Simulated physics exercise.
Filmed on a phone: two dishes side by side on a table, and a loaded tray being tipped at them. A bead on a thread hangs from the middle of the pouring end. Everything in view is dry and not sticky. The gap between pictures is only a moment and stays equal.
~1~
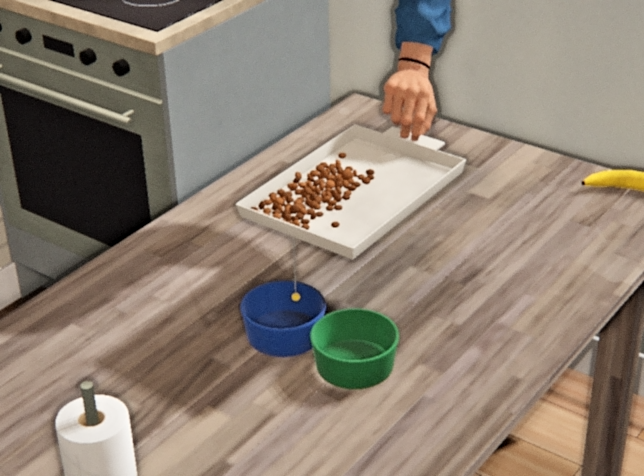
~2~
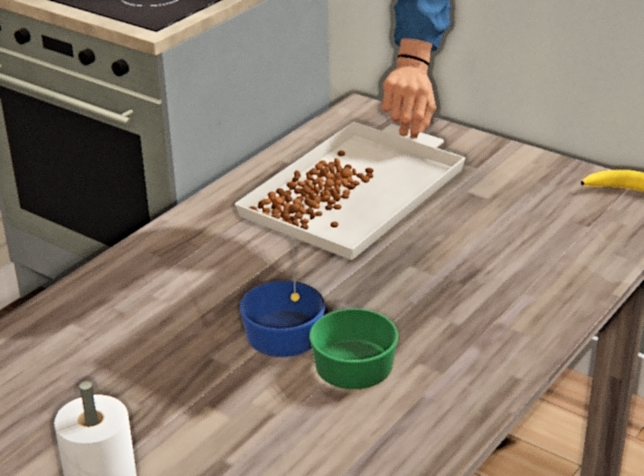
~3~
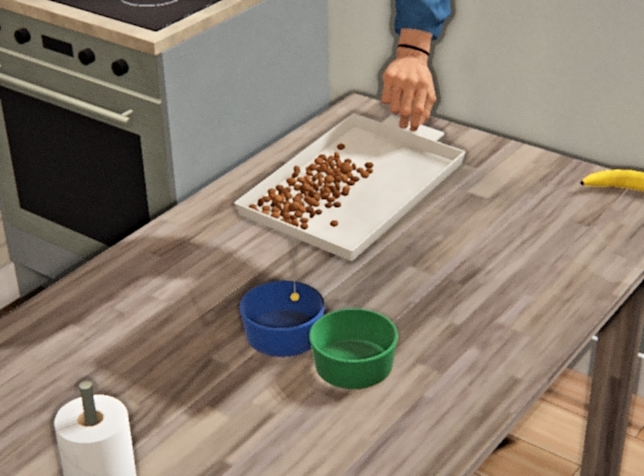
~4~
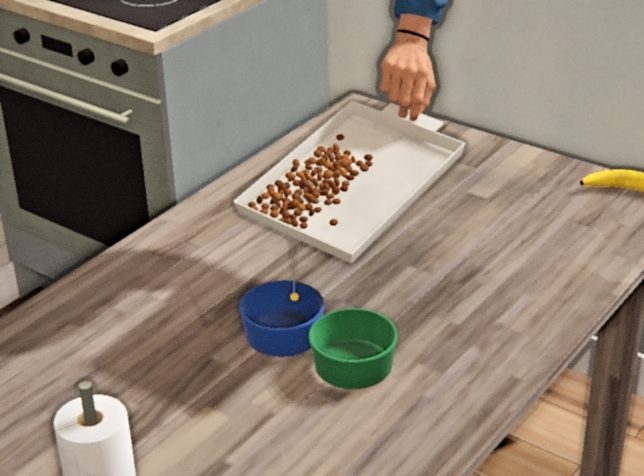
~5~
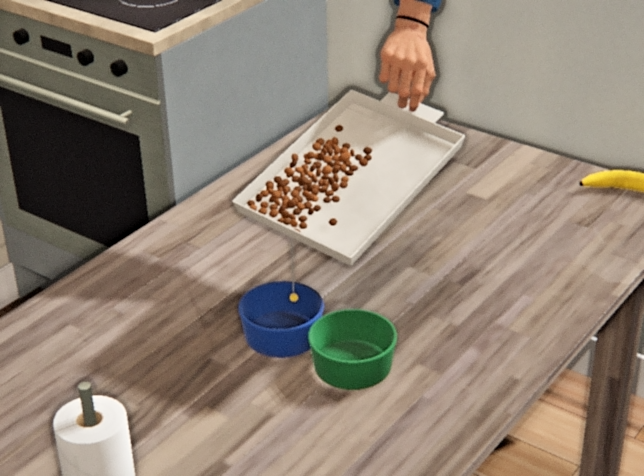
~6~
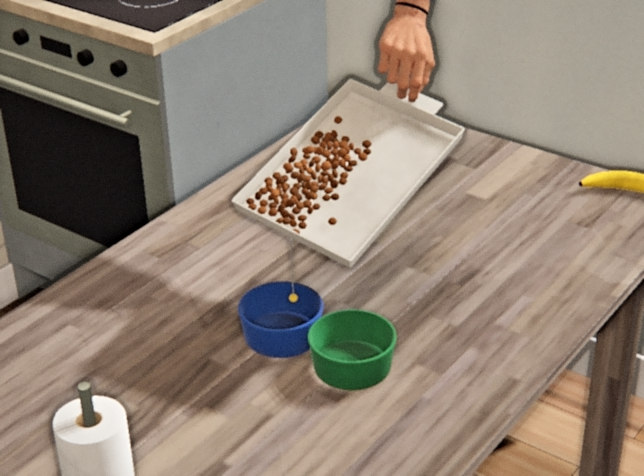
The clip shows a hand holding a white tray of brown kibble behind a blue dish and a green dish on a wooden table, then gradually raising the tray's far end so it tilts toward the dishes.
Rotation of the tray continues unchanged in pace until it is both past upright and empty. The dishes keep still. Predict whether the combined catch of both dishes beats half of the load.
The combined catch beats half.
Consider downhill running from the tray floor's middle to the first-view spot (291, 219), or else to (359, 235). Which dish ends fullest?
First try: The dish to the left; second try: The dish to the right.
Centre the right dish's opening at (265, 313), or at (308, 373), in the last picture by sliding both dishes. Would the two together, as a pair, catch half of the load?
First shift, a minority share; second shift, a minority share.
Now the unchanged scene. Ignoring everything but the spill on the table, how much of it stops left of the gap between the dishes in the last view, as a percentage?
Roughly 90 in a hundred.
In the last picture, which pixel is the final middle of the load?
The centre settles at about (339, 360).
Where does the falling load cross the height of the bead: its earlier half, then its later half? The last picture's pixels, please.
It goes through near (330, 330) first, then near (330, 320).
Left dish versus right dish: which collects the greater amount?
More winds up in the rightward dish.
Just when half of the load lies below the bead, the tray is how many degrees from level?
About 95 degrees.
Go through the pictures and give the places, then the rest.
In the first picture, corners of the pouring end at (240, 204) and (353, 246), level; middle of the load at (311, 195), bits of dog kibble; left dish at (258, 337); right dish at (330, 369); bead on its thread at (296, 297).
In the second picture, corners of the pouring end at (239, 203) and (352, 246), level; middle of the load at (310, 194).
In the third picture, corners of the pouring end at (239, 202) and (351, 248), tipped barely, lowest at the right corner; middle of the load at (310, 191).
In the fourth picture, corners of the pouring end at (238, 201) and (351, 251), tipped a little, lowest at the right corner; middle of the load at (309, 186).
In the fifth picture, corners of the pouring end at (237, 200) and (350, 254), tipped a little, lowest at the right corner; middle of the load at (308, 183).
In the sixth picture, corners of the pouring end at (236, 200) and (350, 257), tipped clearly, lowest at the right corner; middle of the load at (307, 179); left dish at (256, 338); right dish at (328, 370).
Soon after the last picture, tray tipped steeply; nearly all on the tray; a stray few in the air.
A little later, tray tipped right over; about a third on the tray; about half in the right dish; a stray few in the left dish; a small part outside both; a small part in the air.
Later still, tray tipped past a quarter turn; most in the right dish; a stray few in the left dish; about a quarter outside both.
At rest, tray tipped past a quarter turn; most in the right dish; a stray few in the left dish; about a quarter outside both.
